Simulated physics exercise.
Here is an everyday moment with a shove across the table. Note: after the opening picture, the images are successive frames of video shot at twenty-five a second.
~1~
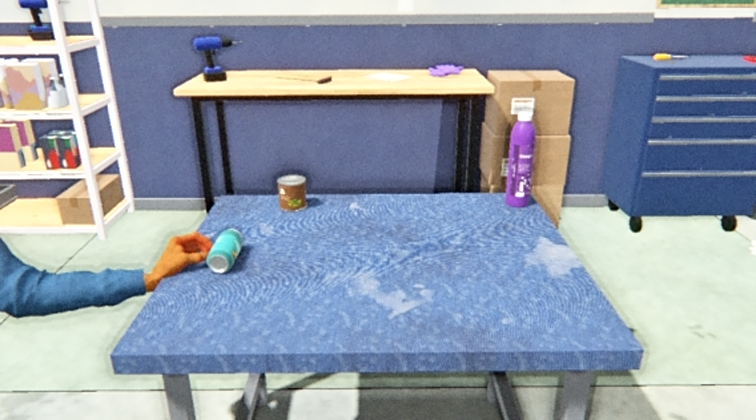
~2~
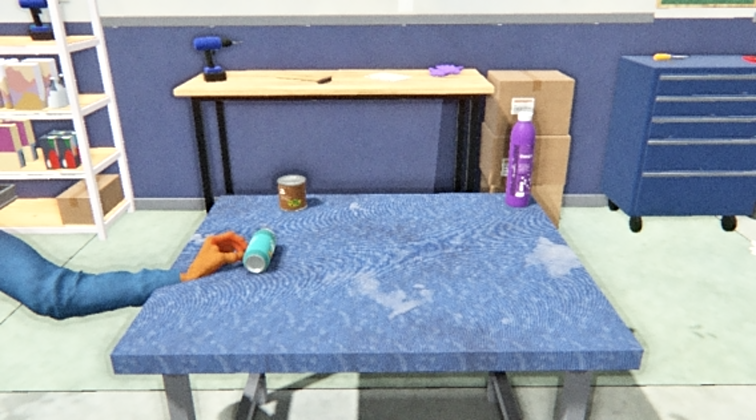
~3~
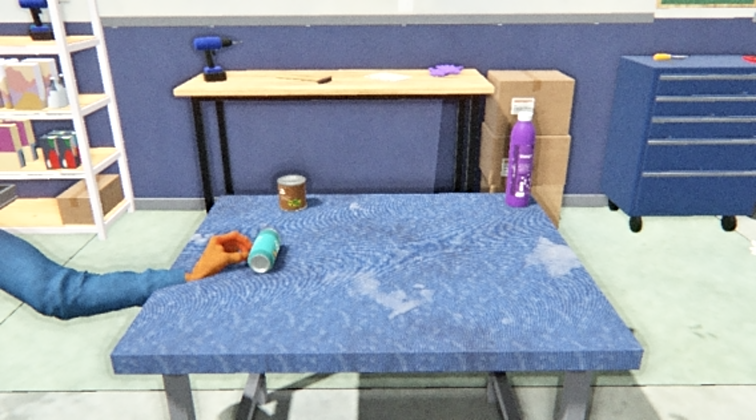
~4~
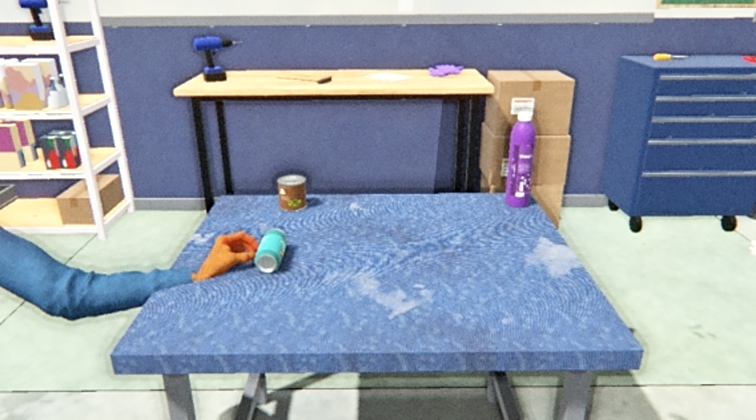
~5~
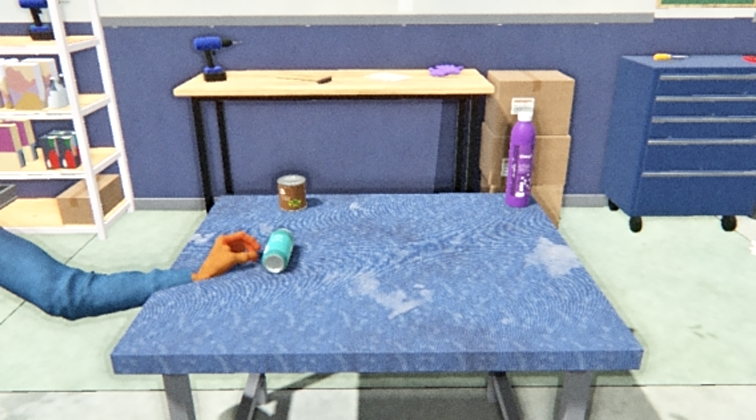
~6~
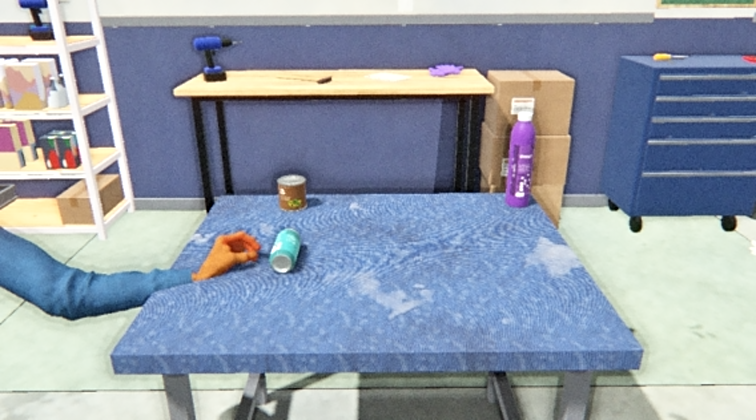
In a workshop, a hand pushes a turquoise can right across a blue table, then releases it.
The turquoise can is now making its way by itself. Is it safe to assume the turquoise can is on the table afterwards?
Yes - it winds up on the table.
Then, 0.20 s on from there, turquoise can shifted well along near (318, 250).
Then, 0.70 s on from there, turquoise can shifted well along near (370, 249).
Then, 2.50 s on from there, turquoise can shifted well along near (386, 249).
Then, 5.20 s on from there, turquoise can resting near (386, 249).
In the end, moved from the start, turquoise can. At the end, from the last picture's camera, turquoise can near (386, 249).
